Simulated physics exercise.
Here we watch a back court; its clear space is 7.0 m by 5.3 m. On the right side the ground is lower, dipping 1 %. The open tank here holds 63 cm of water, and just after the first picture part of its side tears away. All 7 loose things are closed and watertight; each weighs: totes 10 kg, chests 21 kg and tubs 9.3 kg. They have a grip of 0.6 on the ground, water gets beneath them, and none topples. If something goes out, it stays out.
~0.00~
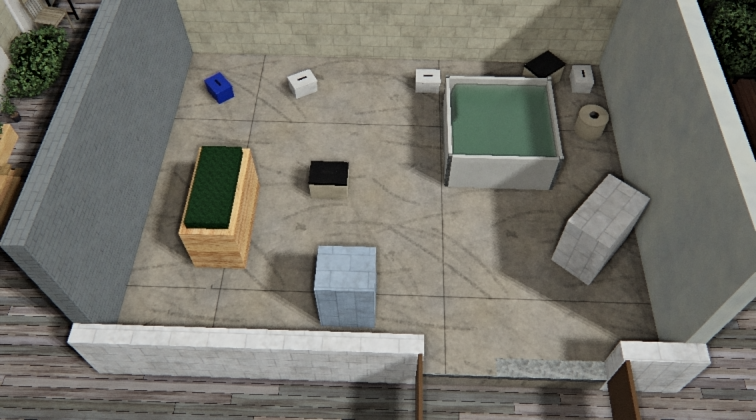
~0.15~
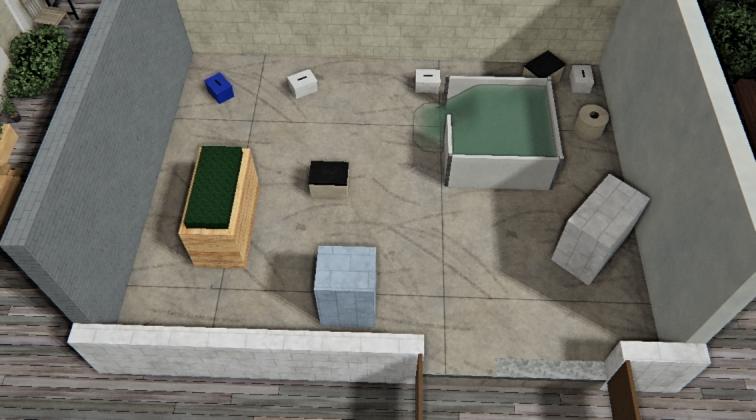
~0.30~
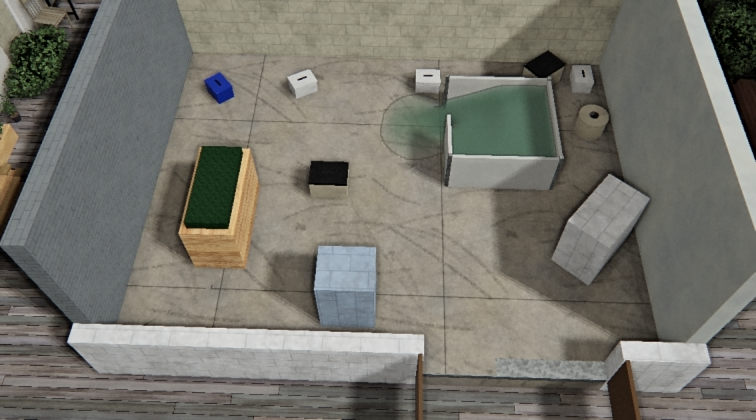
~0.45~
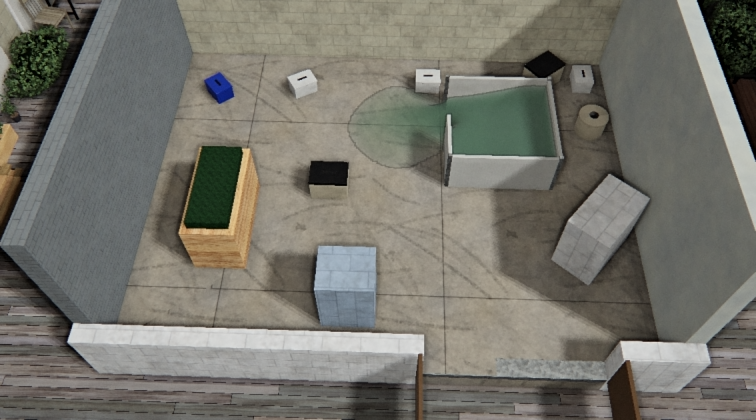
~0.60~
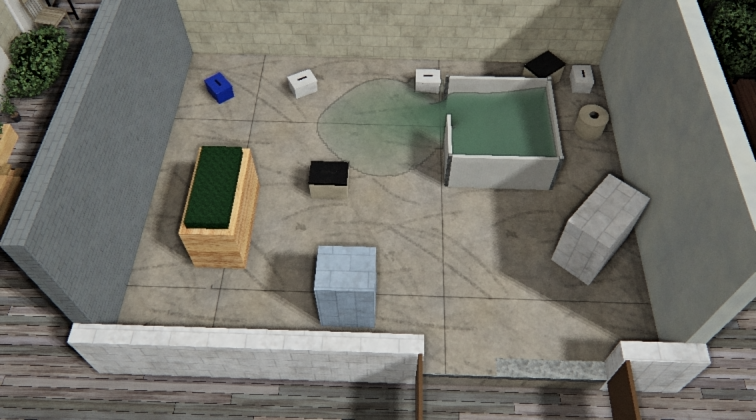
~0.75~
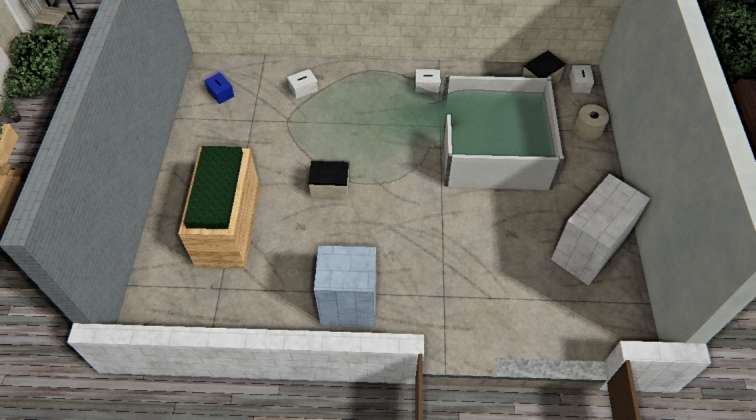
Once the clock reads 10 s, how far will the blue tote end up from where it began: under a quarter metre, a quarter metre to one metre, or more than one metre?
It ends up more than one metre away.
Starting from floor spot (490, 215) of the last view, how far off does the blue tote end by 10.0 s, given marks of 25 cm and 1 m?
It barely shifts.
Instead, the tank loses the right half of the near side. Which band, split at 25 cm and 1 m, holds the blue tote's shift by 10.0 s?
Under that change, the blue tote keeps its spot.
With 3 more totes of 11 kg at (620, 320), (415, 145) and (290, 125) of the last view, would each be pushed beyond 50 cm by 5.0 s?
First within, then beyond, then beyond.
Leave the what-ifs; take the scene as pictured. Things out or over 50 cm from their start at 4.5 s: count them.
I get 2.
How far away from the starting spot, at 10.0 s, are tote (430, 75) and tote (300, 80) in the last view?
In turn: 0 cm, 200 cm.
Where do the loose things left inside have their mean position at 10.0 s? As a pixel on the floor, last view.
Mean position: Approximately (410, 135).
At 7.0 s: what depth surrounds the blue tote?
6 cm or so.
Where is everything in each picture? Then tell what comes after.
The blue tote at (218, 83), on the bottom; 2.2 m2 under water; 0 of 7 have shifted, in the first frame.
The blue tote at (218, 83) rests on the ground; water covers 2.7 m2; 0 of 7 have shifted, in the second frame.
The blue tote at (218, 83) rests on the ground; water covers 3.3 m2; 0 of 7 have shifted, in the third frame.
The blue tote at (218, 83) rests on the ground; 4.2 m2 under water; 0 of 7 have shifted, in the fourth frame.
The blue tote at (218, 83) rests on the ground; 5.2 m2 under water; 0 of 7 have shifted, in the fifth frame.
The blue tote at (218, 83), on the bottom; 6.4 m2 under water; 0 of 7 have shifted, in the sixth frame.
After 2.0 s the blue tote is near (213, 82), 0.1 m from its start, aground; 0 of 7 are out; 0 afloat.
After 4.5 s the blue tote is near (188, 153), 1.5 m from its start, afloat; 0 of 7 are out; 2 afloat.
After 7.0 s the blue tote is near (158, 254), 3.2 m from its start, aground; 0 of 7 are out; 0 afloat.
After 10.0 s the blue tote is near (157, 259), 3.3 m from its start, aground; 0 of 7 are out; 0 afloat.
